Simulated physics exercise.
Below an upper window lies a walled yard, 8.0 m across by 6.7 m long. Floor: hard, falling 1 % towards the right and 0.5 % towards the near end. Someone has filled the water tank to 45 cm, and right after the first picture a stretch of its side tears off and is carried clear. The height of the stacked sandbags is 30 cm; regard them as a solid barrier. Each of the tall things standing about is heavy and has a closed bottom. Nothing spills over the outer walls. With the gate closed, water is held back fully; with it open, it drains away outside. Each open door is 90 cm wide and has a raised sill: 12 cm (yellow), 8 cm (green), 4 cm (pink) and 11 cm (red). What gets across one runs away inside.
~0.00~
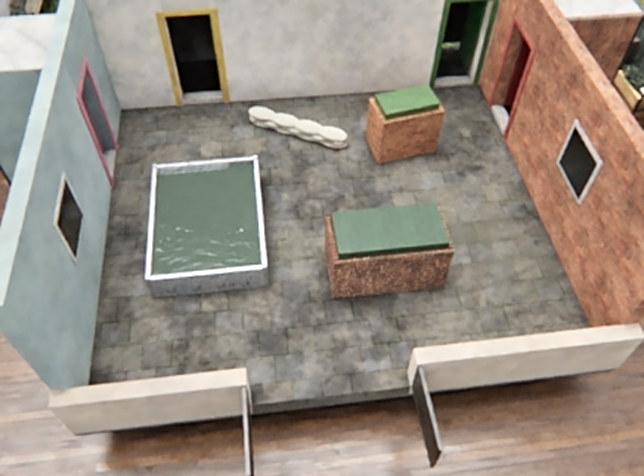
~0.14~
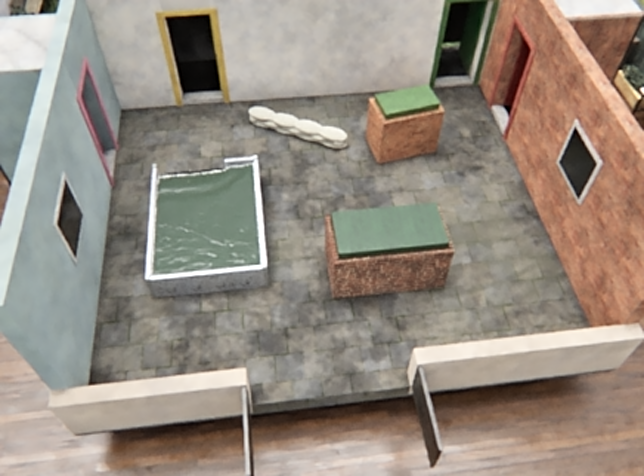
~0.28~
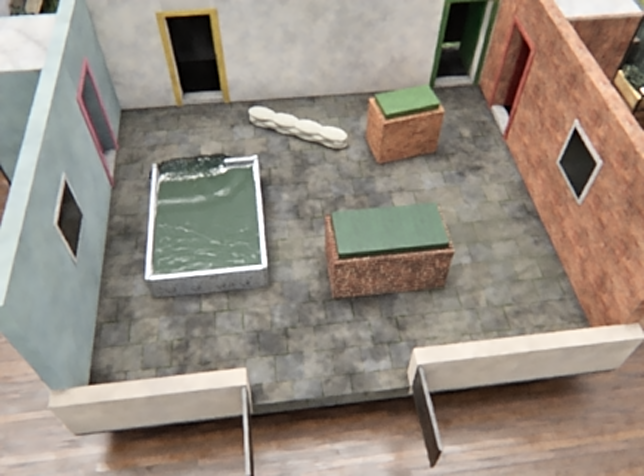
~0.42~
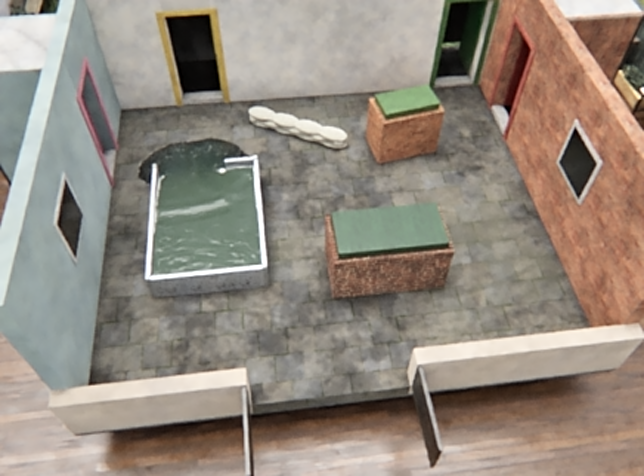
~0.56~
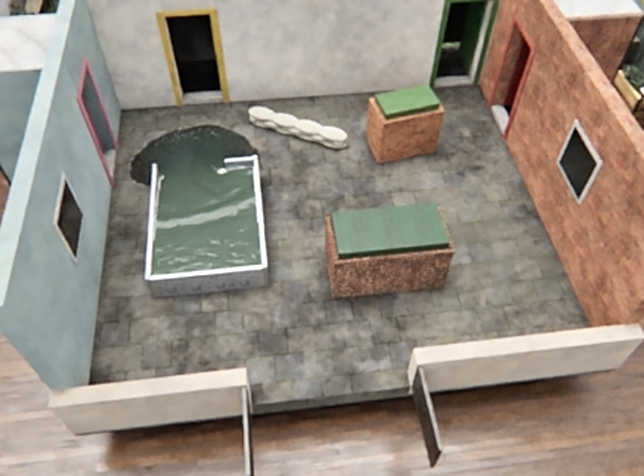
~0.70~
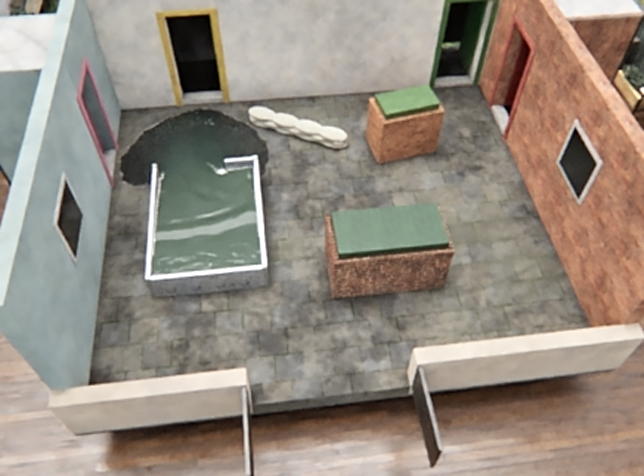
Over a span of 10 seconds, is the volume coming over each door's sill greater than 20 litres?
Within 10 seconds: At the yellow door, greater; at the green door, not greater; at the pink door, greater; at the red door, not greater.
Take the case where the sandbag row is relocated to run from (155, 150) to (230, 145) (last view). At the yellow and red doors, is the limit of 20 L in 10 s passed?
Note - yellow: Limit held; red: Limit held.
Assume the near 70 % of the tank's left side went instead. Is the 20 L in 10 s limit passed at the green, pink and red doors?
Door green stays within, door pink stays within, door red stays within.
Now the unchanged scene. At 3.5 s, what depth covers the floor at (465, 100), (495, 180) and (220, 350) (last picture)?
First 0 cm, then 0 cm, then 0 cm.
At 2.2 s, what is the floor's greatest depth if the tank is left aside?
About 30 cm at most.
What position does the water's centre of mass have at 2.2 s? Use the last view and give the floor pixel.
About (202, 187).
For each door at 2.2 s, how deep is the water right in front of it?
In centimetres, the yellow door has 22, the green door 0, the pink door 5 and the red door 0.
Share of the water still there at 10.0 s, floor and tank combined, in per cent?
I'd put it at some 86 percent still there.
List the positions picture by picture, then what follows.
The water tank at (207, 216) is whole and still, 45 cm deep, in the first picture.
The front is at a hidden place, 0.7 m from the gap on the water tank's far side; 0.2 m2 of floor is under water; 45 cm left at the back of the water tank, in the second picture.
Water pours out on the water tank's far side and has run 0.9 m, to a hidden place; typically 7 cm deep outside, 45 cm at the water tank's back, in the third picture.
The front is at (213, 141), 1.2 m from the gap on the water tank's far side; 1.7 m2 of floor is under water; 45 cm left at the back of the water tank, in the fourth picture.
Water pours out on the water tank's far side and has run 1.6 m, to (210, 128); typically 5 cm deep outside, 45 cm at the water tank's back, in the fifth picture.
Water pours out on the water tank's far side and has run 2.1 m, to (210, 113); typically 4 cm deep outside, 45 cm at the water tank's back, in the sixth picture.
After 1.4 s water covers 15 % of the floor and is deepest (24 cm) near (190, 105); yellow door 23 cm at the sill, 13 L in, green door not reached, pink door 4 cm at the sill, 0 L in, red door not reached.
After 2.2 s water covers 15 % of the floor and is deepest (30 cm) near (147, 108); yellow door 22 cm at the sill, 47 L in, green door not reached, pink door 5 cm at the sill, 5 L in, red door not reached.
After 3.5 s water covers 25 % of the floor and is deepest (22 cm) near (198, 105); yellow door 21 cm at the sill, 109 L in, green door not reached, pink door 11 cm at the sill, 25 L in, red door not reached.
After 6.0 s water covers 45 % of the floor and is deepest (15 cm) near (484, 95); yellow door 12 cm at the sill, 141 L in, green door 6 cm at the sill, 0 L in, pink door 10 cm at the sill, 78 L in, red door 10 cm at the sill, 0 L in.
After 10.0 s water covers 70 % of the floor and is deepest (9 cm) near (548, 234); yellow door 7 cm at the sill, 142 L in, green door 7 cm at the sill, 8 L in, pink door 6 cm at the sill, 123 L in, red door 7 cm at the sill, 0 L in.
